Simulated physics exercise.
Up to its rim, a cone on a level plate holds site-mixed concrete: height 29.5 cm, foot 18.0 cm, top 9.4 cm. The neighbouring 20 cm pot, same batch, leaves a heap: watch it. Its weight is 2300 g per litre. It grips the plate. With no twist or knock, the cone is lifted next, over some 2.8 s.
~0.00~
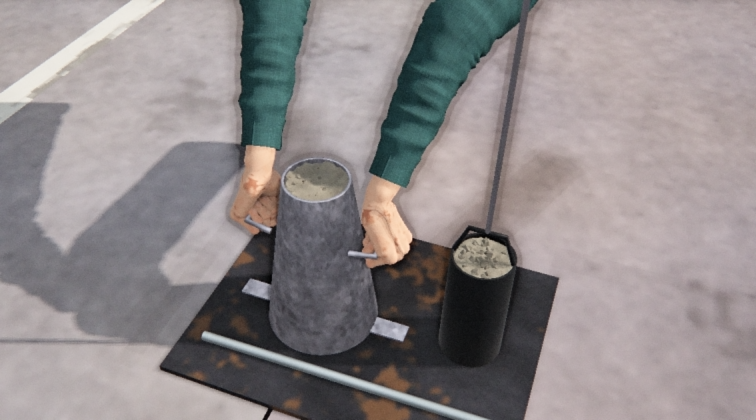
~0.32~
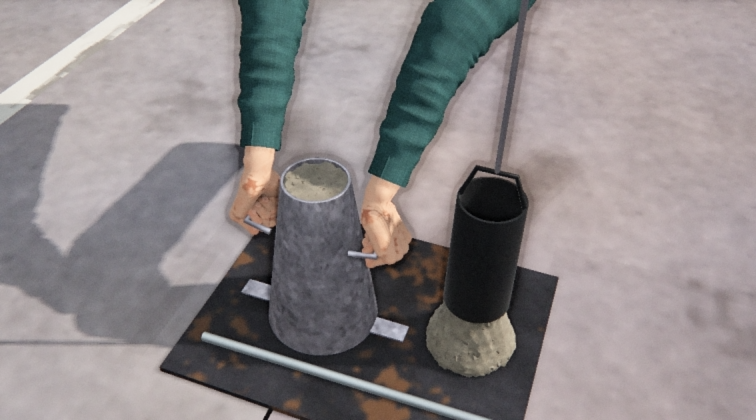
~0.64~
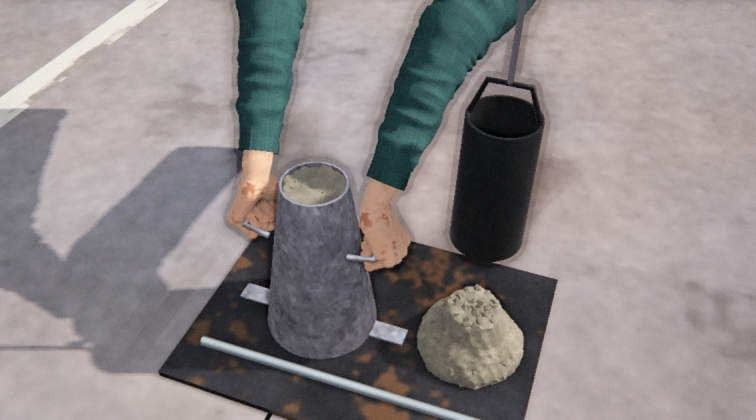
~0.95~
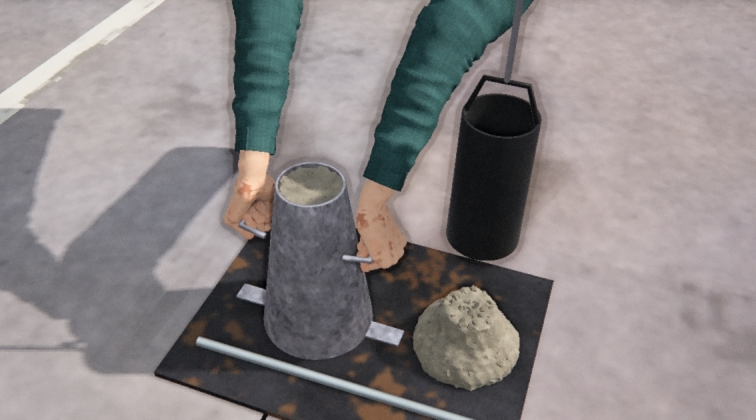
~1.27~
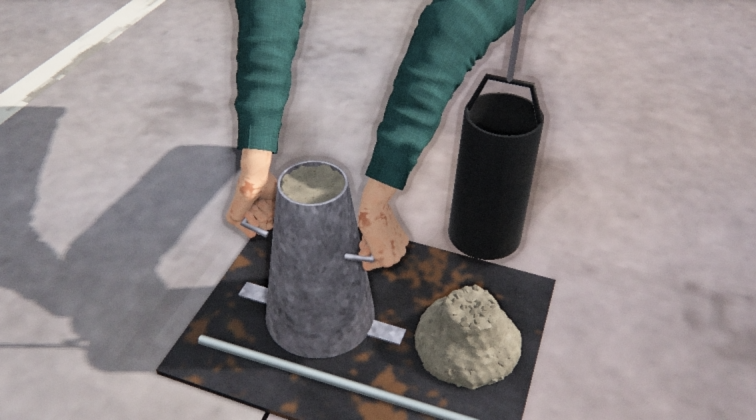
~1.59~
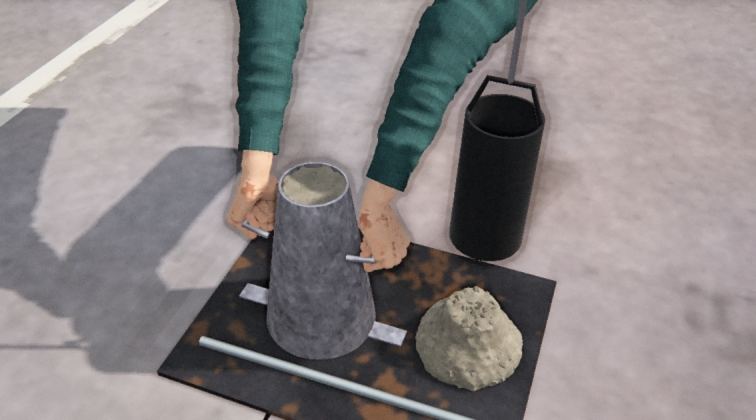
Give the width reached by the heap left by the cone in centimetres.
I'd expect roughly 30 cm.
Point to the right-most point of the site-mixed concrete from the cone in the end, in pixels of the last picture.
That point lies close to (409, 322) in the last picture.
After 2.3 s, the cone is up 7.1 cm; the site-mixed concrete has come down 12 cm to 17 cm and is 27 cm wide.
After 3.0 s, the cone is up 19 cm; the site-mixed concrete has come down 16 cm to 13 cm and is 30 cm wide.
After 3.7 s, the cone is up 30 cm; the site-mixed concrete has come down 16 cm to 13 cm and is 30 cm wide.
After 4.5 s, the cone is clear; the site-mixed concrete has come down 17 cm to 13 cm and is 30 cm wide.
After 5.1 s, at rest, the cone is clear; the site-mixed concrete has come down 17 cm to 13 cm and is 30 cm wide.
